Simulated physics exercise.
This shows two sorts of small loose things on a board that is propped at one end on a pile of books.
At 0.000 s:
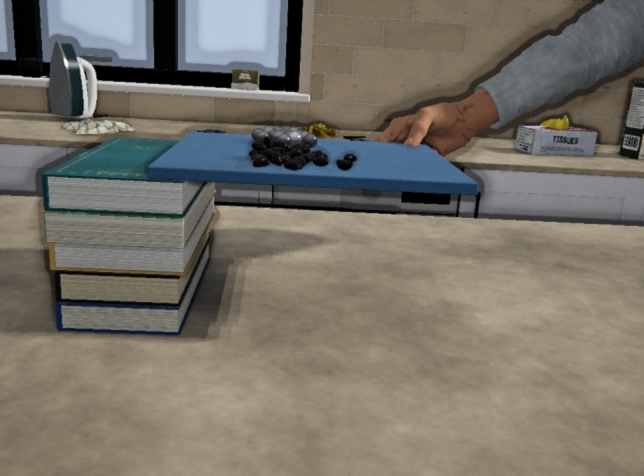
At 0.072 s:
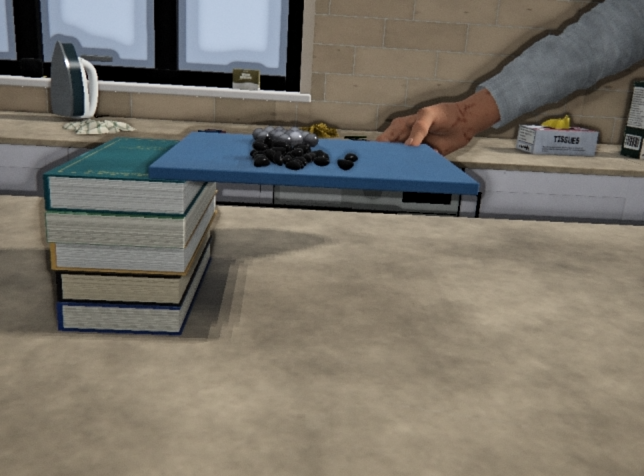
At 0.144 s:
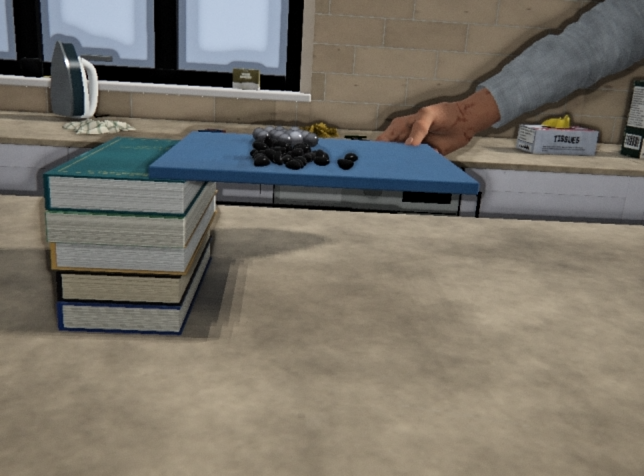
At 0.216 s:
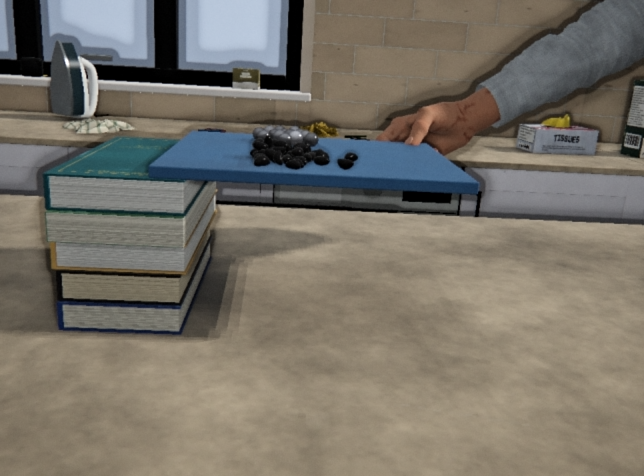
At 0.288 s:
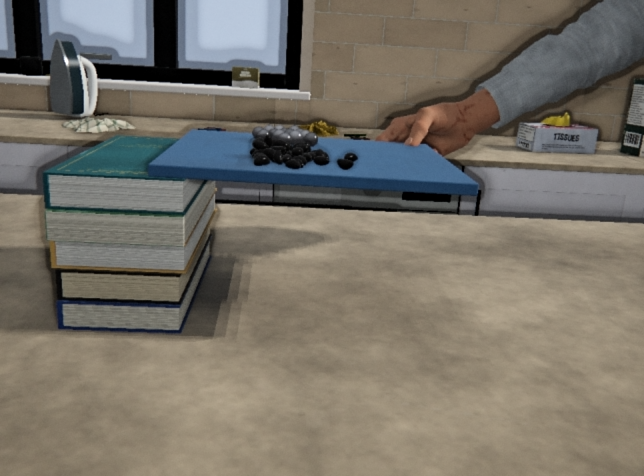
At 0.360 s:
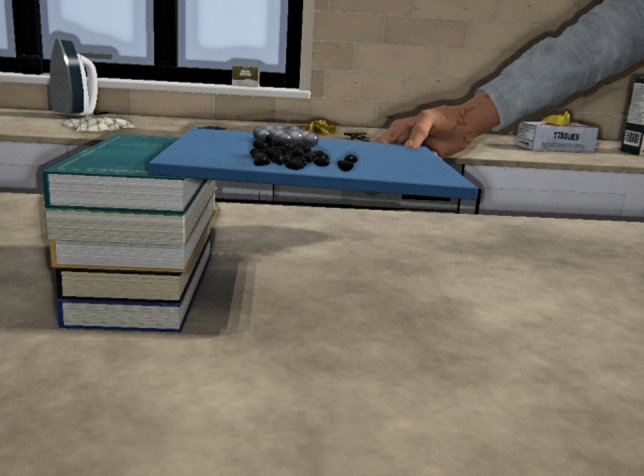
At first, a hand at the right holds one end of a blue board level, its other end resting on a tall pile of books, with small black beans and a few greyish balls on top. The held end then dips very slightly, while the beans and balls stay in place.
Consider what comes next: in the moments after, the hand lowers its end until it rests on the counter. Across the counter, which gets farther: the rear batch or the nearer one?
The rear one.
By 0.68 s, board sloping at 12°; near batch every one still on the board; far batch every one still on the board.
By 1.08 s, board sloping at 26°; near batch every one still on the board; far batch mostly less than half a board's length out.
By 1.52 s, board resting at 35°; near batch mostly at the foot of the board; far batch mostly one to two board lengths out.
When it is over (3.4 s), board resting at 35°; near batch mostly less than half a board's length out; far batch mostly more than two board lengths out, roughly half gone off the counter; the far batch has gone farther.
